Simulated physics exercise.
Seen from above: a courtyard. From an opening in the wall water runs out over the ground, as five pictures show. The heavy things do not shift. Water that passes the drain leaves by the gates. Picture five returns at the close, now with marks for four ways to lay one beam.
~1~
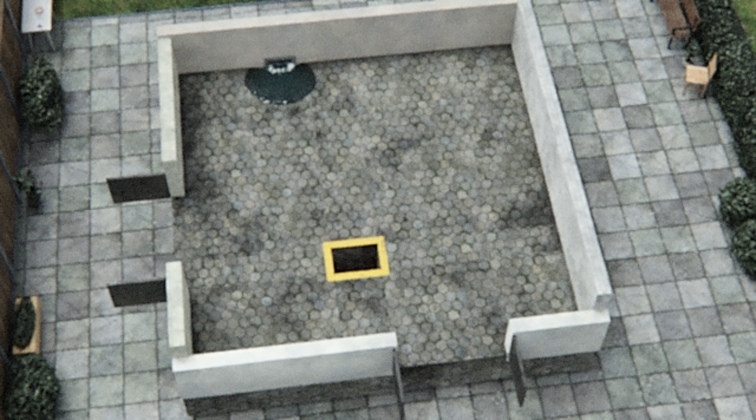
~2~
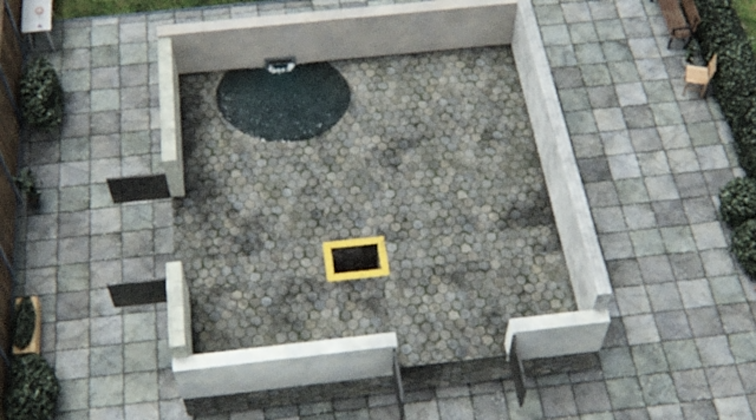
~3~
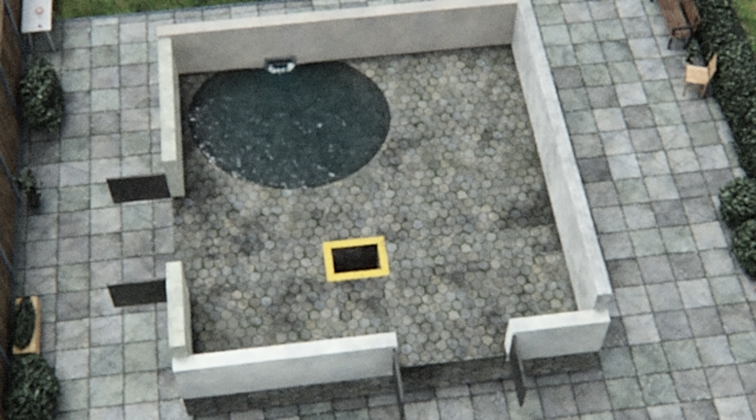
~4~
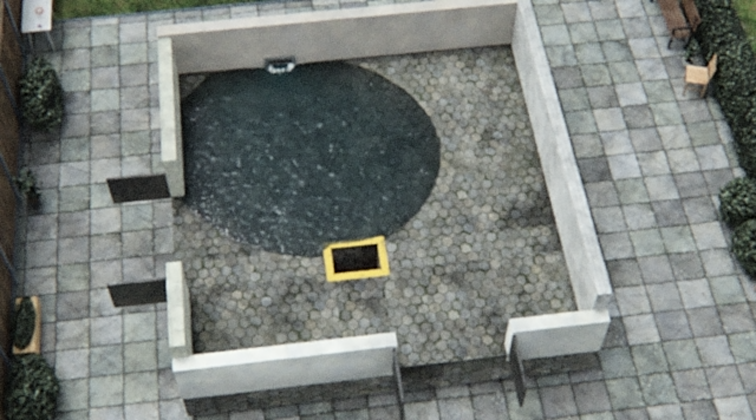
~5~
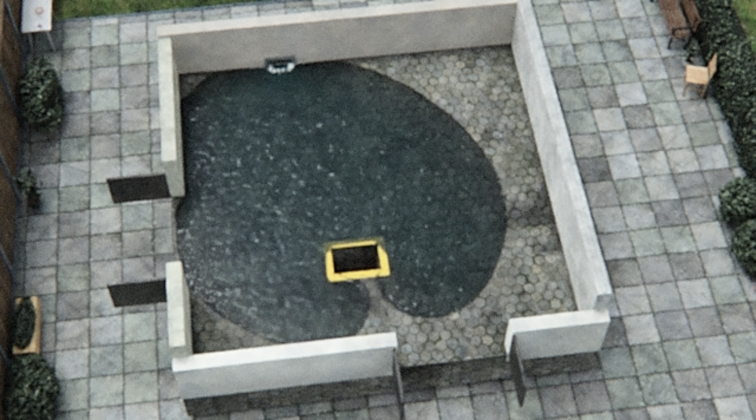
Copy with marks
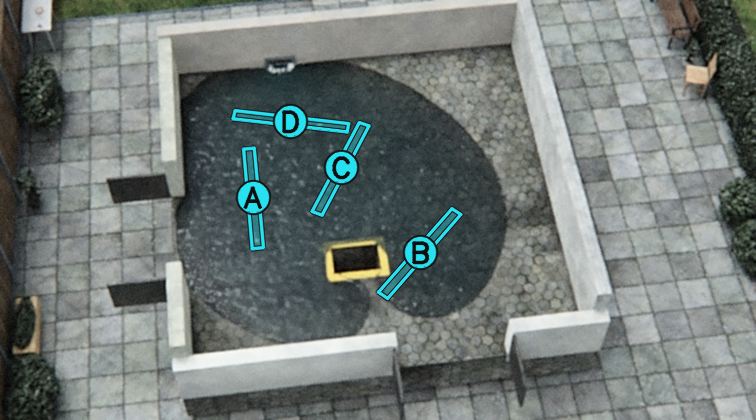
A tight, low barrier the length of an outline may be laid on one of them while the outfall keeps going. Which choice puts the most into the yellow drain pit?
The best position is B.
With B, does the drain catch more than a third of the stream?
Yes, it does.
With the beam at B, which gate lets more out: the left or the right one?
More leaves on the right.
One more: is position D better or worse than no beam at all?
It is worse.
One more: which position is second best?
A it is.
On the marked copy, A from (257, 248) to (248, 148); B from (383, 295) to (456, 211); C from (317, 213) to (364, 124); D from (234, 114) to (347, 127).
Choosing A, about 22 % of the stream goes into the yellow drain pit, about 77 % out by the gates.
Choosing B, about 39 % of the stream goes into the yellow drain pit, about 59 % out by the gates.
Choosing C, about 9 % of the stream goes into the yellow drain pit, about 88 % out by the gates.
Choosing D, about 7 % of the stream goes into the yellow drain pit, about 92 % out by the gates.
